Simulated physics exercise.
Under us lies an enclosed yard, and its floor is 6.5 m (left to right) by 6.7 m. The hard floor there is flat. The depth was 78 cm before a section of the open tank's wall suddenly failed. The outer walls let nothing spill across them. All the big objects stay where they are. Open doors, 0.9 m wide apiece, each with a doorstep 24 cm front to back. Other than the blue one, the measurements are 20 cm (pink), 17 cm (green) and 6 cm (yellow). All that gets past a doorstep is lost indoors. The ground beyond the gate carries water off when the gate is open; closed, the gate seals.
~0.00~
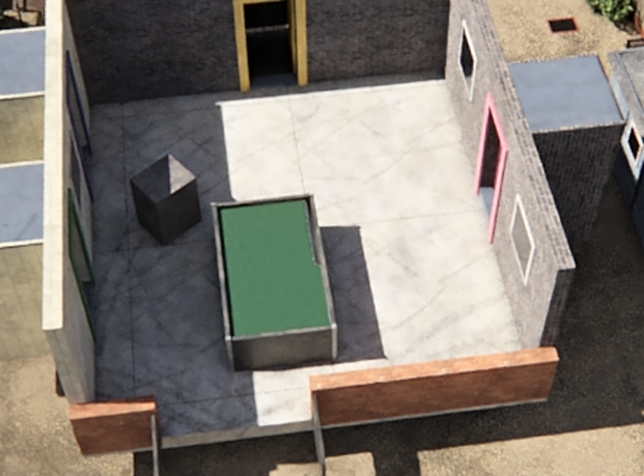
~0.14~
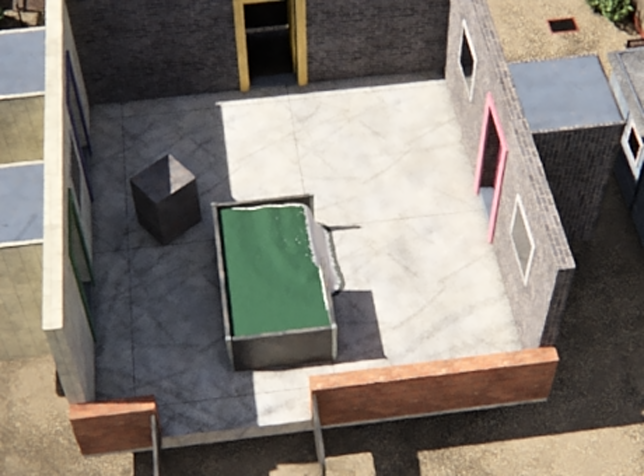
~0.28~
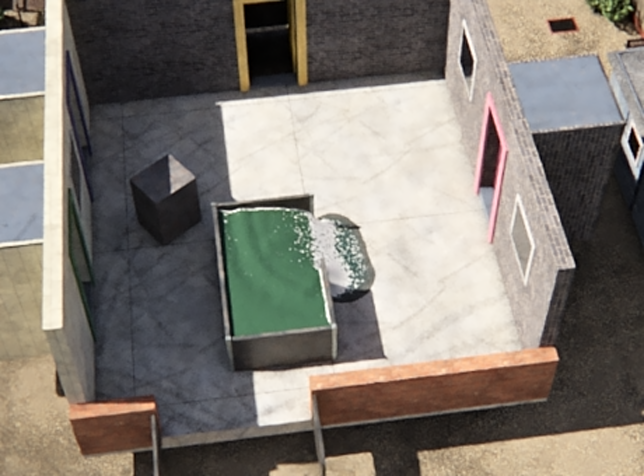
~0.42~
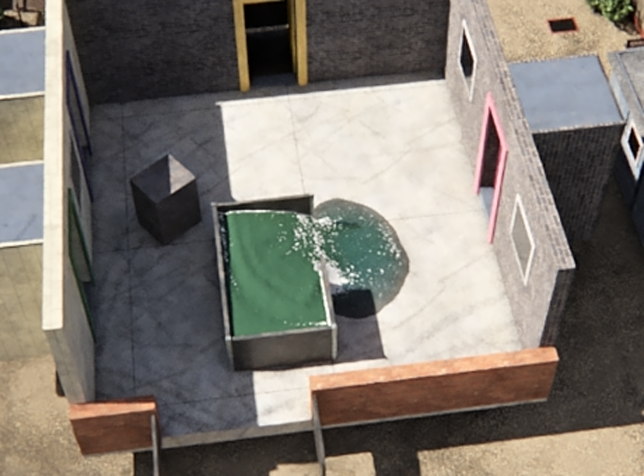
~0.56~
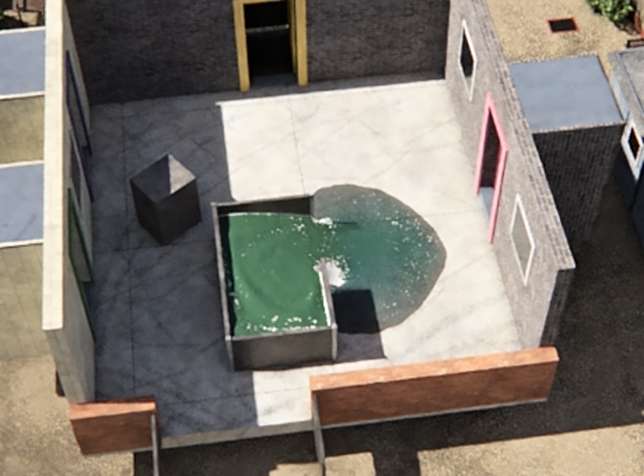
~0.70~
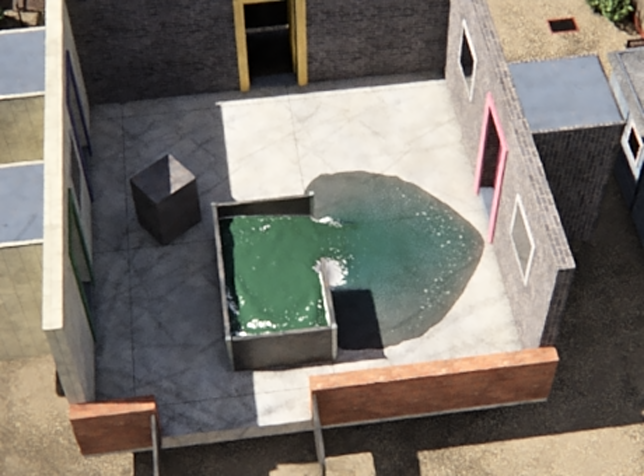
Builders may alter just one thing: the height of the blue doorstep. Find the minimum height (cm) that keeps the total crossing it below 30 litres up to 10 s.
The minimum is roughly 6.5 cm.
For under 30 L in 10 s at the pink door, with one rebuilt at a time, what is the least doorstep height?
The pink door needs around 29 cm.
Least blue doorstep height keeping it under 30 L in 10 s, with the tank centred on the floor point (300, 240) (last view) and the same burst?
8.5 cm, give or take.
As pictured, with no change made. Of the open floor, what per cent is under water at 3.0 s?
I'd estimate about 40 percent.
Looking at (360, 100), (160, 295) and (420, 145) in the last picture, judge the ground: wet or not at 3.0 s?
One by one: Drenched, clear, drenched.
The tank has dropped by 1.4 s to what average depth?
The mean depth is roughly 47 cm.
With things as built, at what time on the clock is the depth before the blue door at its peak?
Peak: Close to 8.5 s.
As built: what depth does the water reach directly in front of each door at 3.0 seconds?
At the blue door the depth is 0 cm, at pink 25 cm, at green 0 cm and at yellow 0 cm.
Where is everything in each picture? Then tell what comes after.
The open tank at (272, 267) is whole and still, 78 cm deep; the blue door at (81, 136) is dry, in the first frame.
The gap is at (316, 250), the front 0.3 m out at (340, 285); the back of the open tank holds 78 cm, in the second frame.
The gap is at (316, 250), the front 0.8 m out at (369, 278); the back of the open tank holds 77 cm, in the third frame.
Water pours out at (316, 251) and has run 1.4 m, to (404, 265); about 10 cm deep outside, 72 cm at the back, in the fourth frame.
The gap is at (316, 252), the front 2.0 m out at (440, 258); the back of the open tank holds 66 cm, in the fifth frame.
The gap is at (316, 252), the front 2.7 m out at (478, 248); the back of the open tank holds 67 cm; the blue door at (81, 136), 4.3 m from the gap, is still 4.0 m from the nearest water, in the sixth frame.
After 1.4 s water covers 30 % of the floor, deepest (39 cm) near (481, 204); it has not reached the blue door.
After 3.0 s water covers 40 % of the floor, deepest (34 cm) near (445, 77); it has not reached the blue door.
After 10.0 s water covers 95 % of the floor, deepest (10 cm) near (209, 306); 8 cm at the blue door, 0 litres in over its 27 cm doorstep.
At the blue door as built, the water arrived by 5.5 s and peaked near 11 cm at 8.4 s.
Run again over the same 10 s with other heights there, 49 litres in over 5 cm, 21 litres over 7 cm. The limit of 30 litres is kept from about 6.5 cm up.
